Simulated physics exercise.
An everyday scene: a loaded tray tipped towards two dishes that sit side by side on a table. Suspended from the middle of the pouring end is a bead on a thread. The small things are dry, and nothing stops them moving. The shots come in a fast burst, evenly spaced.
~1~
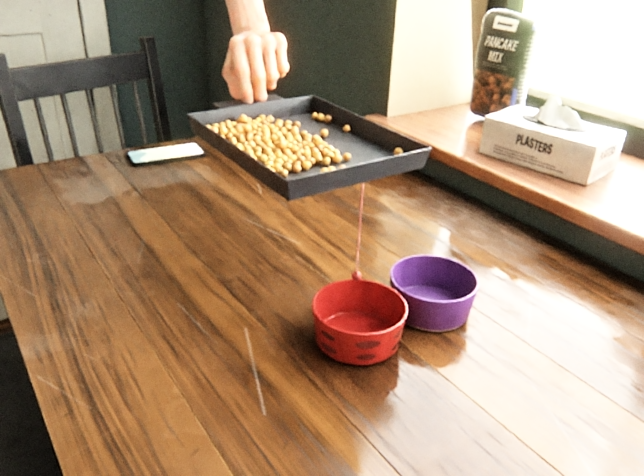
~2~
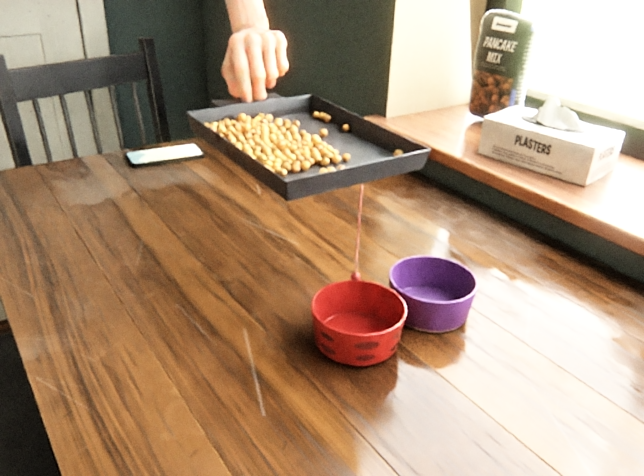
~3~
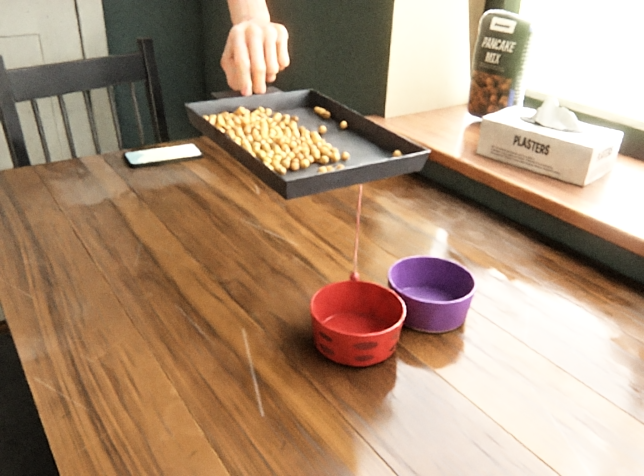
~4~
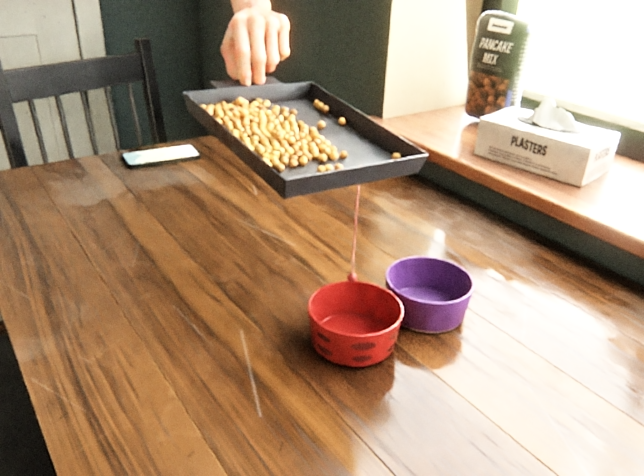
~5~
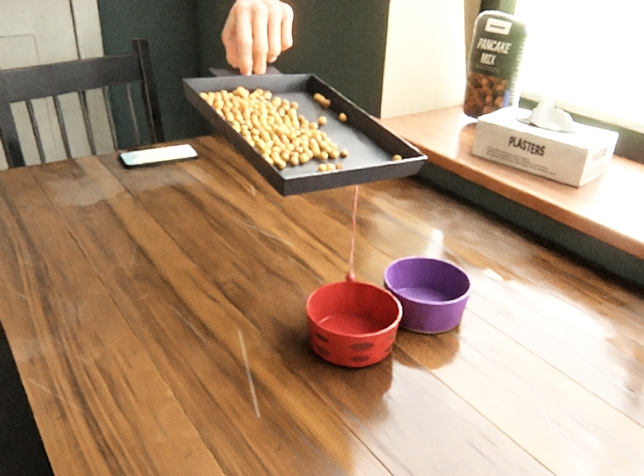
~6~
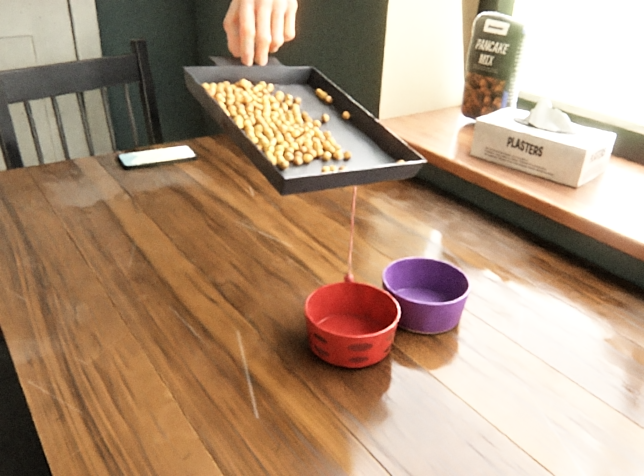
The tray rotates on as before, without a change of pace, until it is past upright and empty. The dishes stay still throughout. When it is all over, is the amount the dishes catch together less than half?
Looks like most of the load ends up caught, you see.
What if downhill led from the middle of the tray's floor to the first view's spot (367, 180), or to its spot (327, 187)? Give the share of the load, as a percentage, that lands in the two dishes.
About 60 % and about 20 %.
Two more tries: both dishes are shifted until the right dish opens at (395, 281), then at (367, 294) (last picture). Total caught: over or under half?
Taking the tries in order: A major share, followed by a minor share.
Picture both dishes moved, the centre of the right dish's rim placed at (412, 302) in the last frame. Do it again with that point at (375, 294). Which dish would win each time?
Well, first the dish at right, then the dish at right.
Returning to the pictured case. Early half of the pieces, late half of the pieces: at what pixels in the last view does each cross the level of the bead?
Around (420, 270) and then (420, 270).
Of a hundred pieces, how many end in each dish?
Per hundred pieces, the left dish ends with about 10 and the right dish with about 80.
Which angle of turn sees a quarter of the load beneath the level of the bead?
About 90°.
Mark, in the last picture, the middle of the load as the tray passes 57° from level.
Look close to (379, 159) in the last picture.
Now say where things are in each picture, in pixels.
In the first picture, corners of the pouring end at (289, 178) and (426, 147), level; middle of the load at (268, 143), round wooden beads; left dish at (388, 344); right dish at (463, 312); bead on its thread at (356, 276).
In the second picture, corners of the pouring end at (288, 179) and (425, 148), level; middle of the load at (272, 139).
In the third picture, corners of the pouring end at (288, 178) and (424, 150), tipped barely, lowest at the right corner; middle of the load at (271, 137).
In the fourth picture, corners of the pouring end at (287, 177) and (423, 153), tipped a little, lowest at the right corner; middle of the load at (269, 131).
In the fifth picture, corners of the pouring end at (287, 175) and (421, 156), tipped a little, lowest at the right corner; middle of the load at (270, 125).
In the sixth picture, corners of the pouring end at (287, 175) and (420, 159), tipped clearly, lowest at the right corner; middle of the load at (273, 120), most on the move; left dish at (380, 346); right dish at (455, 314).
Soon, tray tipped steeply; nearly all on the tray; a stray few in the right dish; a stray few in the air.
A while on, tray tipped right over; about a quarter on the tray; a small part in the left dish; about a third in the right dish; a stray few outside both; about a quarter in the air.
Towards the end, tray tipped past a quarter turn; a small part in the left dish; most in the right dish; a small part outside both.
Finally, tray tipped past a quarter turn; a small part in the left dish; most in the right dish; a small part outside both.
